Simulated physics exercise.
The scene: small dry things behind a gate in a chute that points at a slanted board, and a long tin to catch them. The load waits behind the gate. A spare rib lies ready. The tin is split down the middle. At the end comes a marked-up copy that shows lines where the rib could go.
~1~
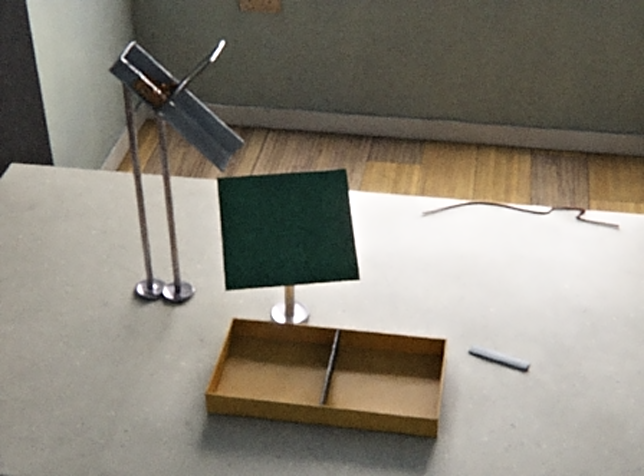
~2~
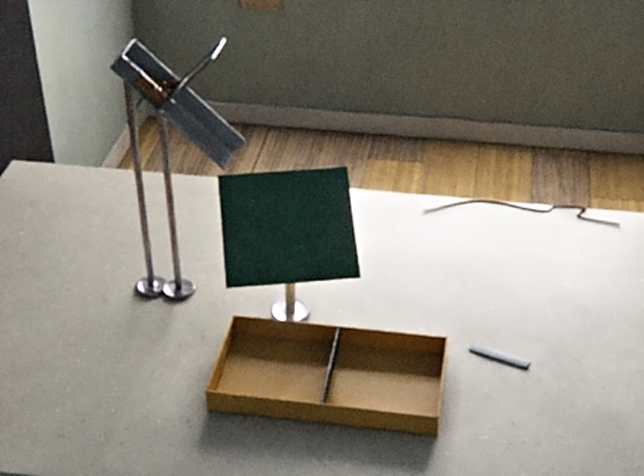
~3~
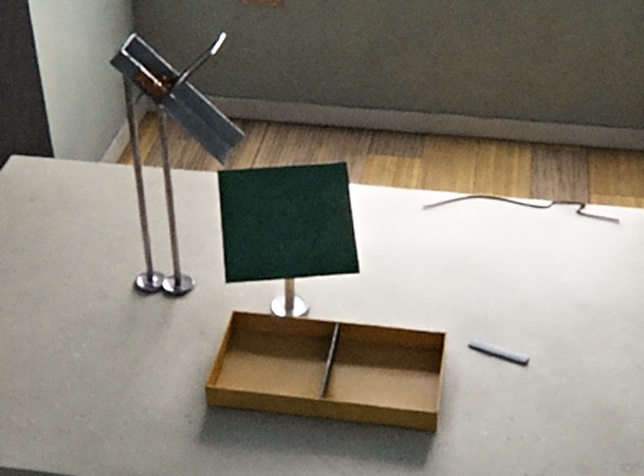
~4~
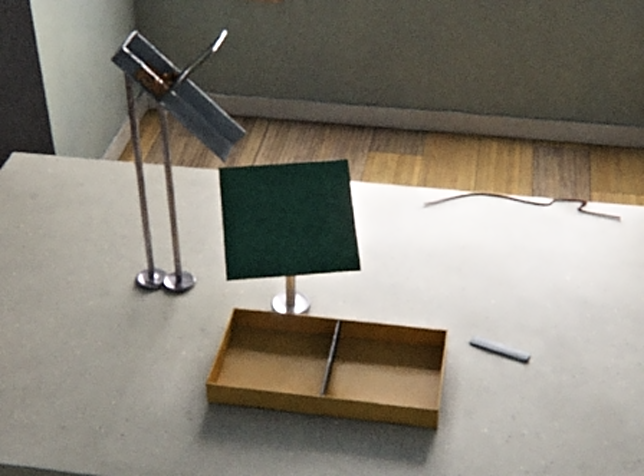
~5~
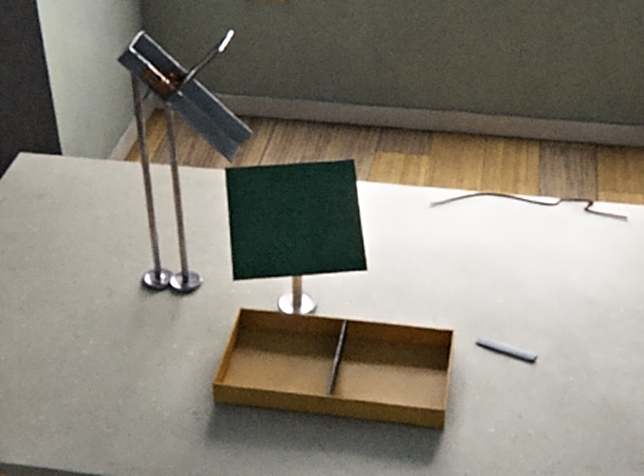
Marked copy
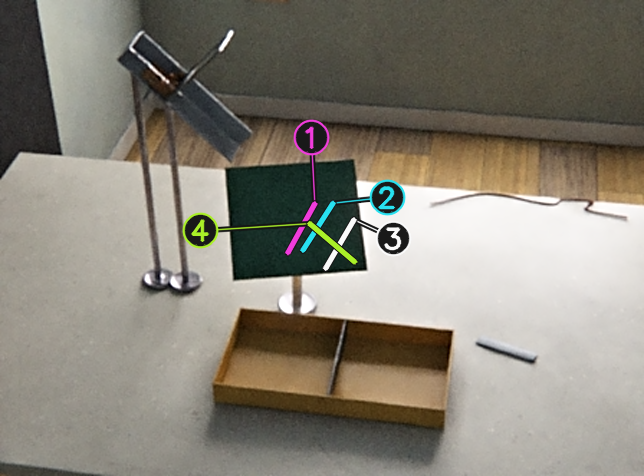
On a pale tabletop, a raised chute, green board and divided tray stay still.
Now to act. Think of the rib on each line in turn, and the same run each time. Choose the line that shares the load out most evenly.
Line 4 does it best.
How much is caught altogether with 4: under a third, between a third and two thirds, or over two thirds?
It is over two thirds.
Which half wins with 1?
Left.
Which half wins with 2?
Left.
On the marked copy, line 1 from (314, 203) to (287, 252); line 2 from (333, 203) to (302, 250); line 3 from (353, 219) to (325, 268); line 4 from (309, 223) to (354, 261).
For line 1, of what is caught, nearly all in the left half, a small part in the right.
For line 2, of what is caught, nearly all in the left half, a stray few in the right.
For line 3, of what is caught, nearly all in the left half, a small part in the right.
For line 4, of what is caught, about half in the left half, about half in the right.
